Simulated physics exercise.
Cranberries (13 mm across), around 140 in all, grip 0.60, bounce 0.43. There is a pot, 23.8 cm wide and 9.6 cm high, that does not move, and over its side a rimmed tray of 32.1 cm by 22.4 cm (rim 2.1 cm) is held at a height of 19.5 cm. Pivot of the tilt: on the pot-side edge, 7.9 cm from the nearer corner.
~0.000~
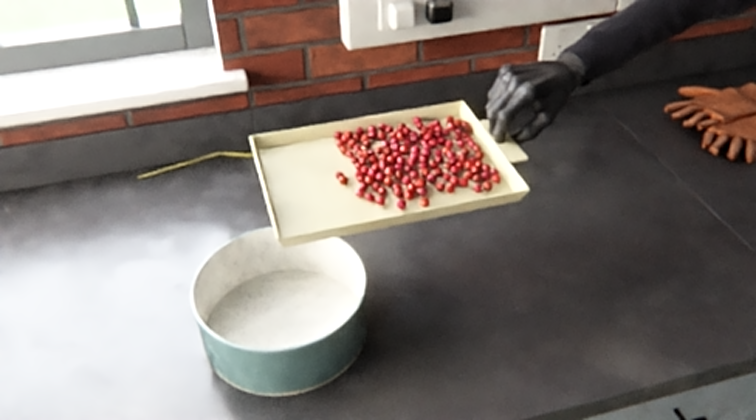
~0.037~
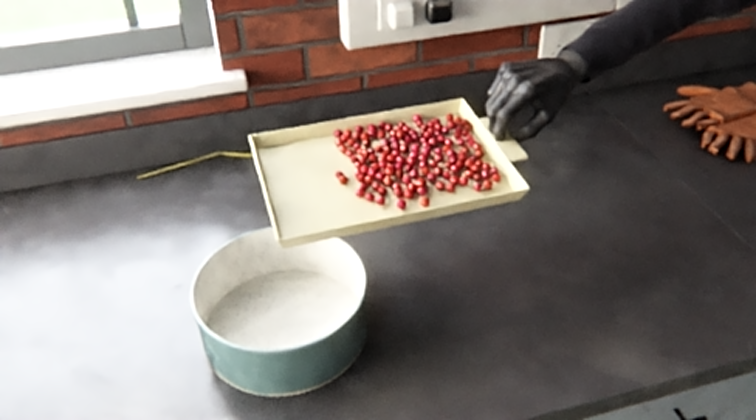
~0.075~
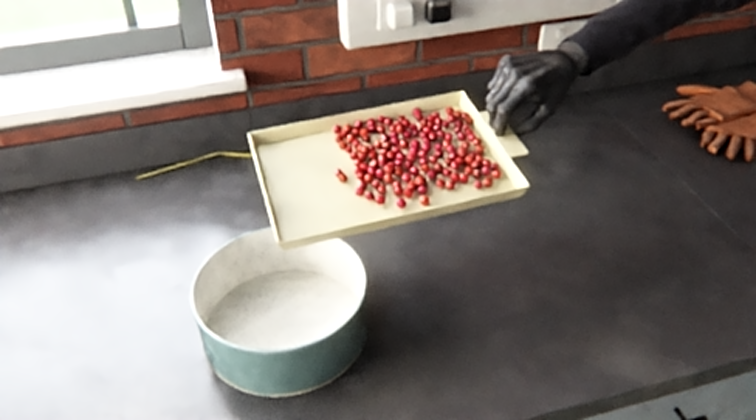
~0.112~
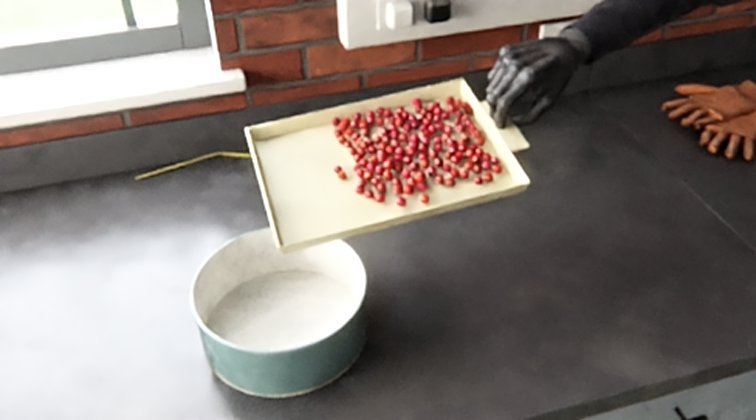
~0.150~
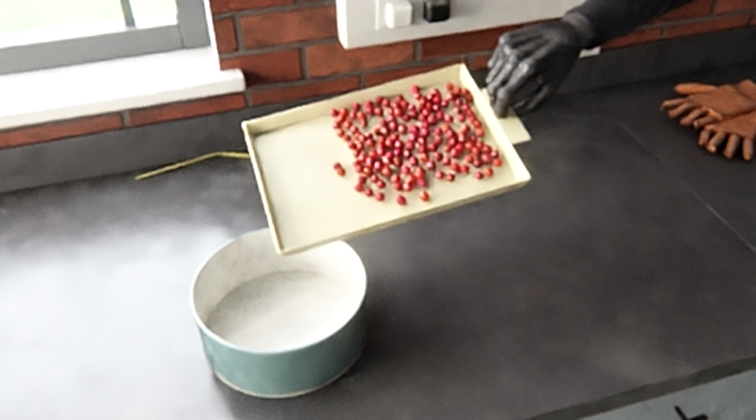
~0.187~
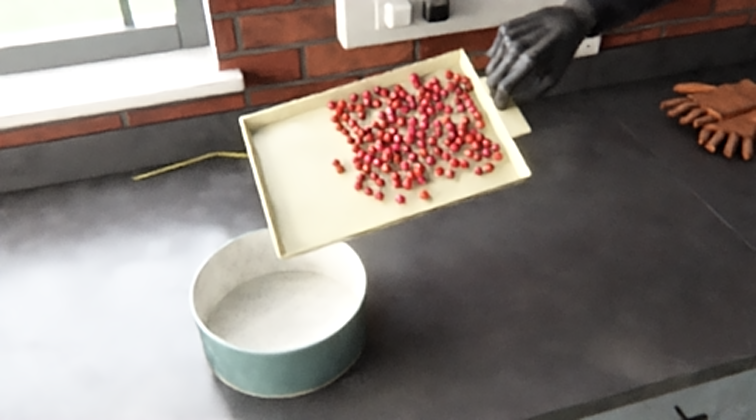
On a dark kitchen counter, a black-gloved hand slowly tilts a tray of red pieces leftward.
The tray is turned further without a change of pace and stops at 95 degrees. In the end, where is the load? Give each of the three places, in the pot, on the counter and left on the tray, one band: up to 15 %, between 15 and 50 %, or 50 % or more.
Pot: 50 % or more; counter: Between 15 and 50 %; left on the tray: Up to 15 %.
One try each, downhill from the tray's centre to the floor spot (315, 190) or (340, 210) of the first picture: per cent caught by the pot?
Roughly 50 per cent on the first try and 90 per cent on the second.
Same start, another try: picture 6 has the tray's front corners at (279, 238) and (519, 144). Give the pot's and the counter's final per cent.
Pot 70 % / counter 30 %.
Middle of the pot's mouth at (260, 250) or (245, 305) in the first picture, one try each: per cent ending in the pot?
Estimates: 20 in a hundred and 60 in a hundred.
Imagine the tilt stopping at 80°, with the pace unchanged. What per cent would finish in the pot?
I'd expect some 70 per cent in the pot.
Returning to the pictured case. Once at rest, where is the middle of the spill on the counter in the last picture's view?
At rest, its centre lies at about (362, 414).
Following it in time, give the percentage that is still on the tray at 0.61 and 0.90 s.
First 70, then 0.
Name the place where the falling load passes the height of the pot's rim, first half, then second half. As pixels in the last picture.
(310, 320) first, (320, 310) later, roughly.
Then, at 0.44 s, tilt 57 degrees; the tray holds 100 %, the pot 0 %.
After 0.61 s, tilt 83 degrees; the tray holds 70 %, the pot 5 %.
After 0.90 s, tilt 95 degrees; the tray holds 0 %, the pot 70 %.
At rest (1.5 s), pot 70 %, counter 30 %, tray 0 %.
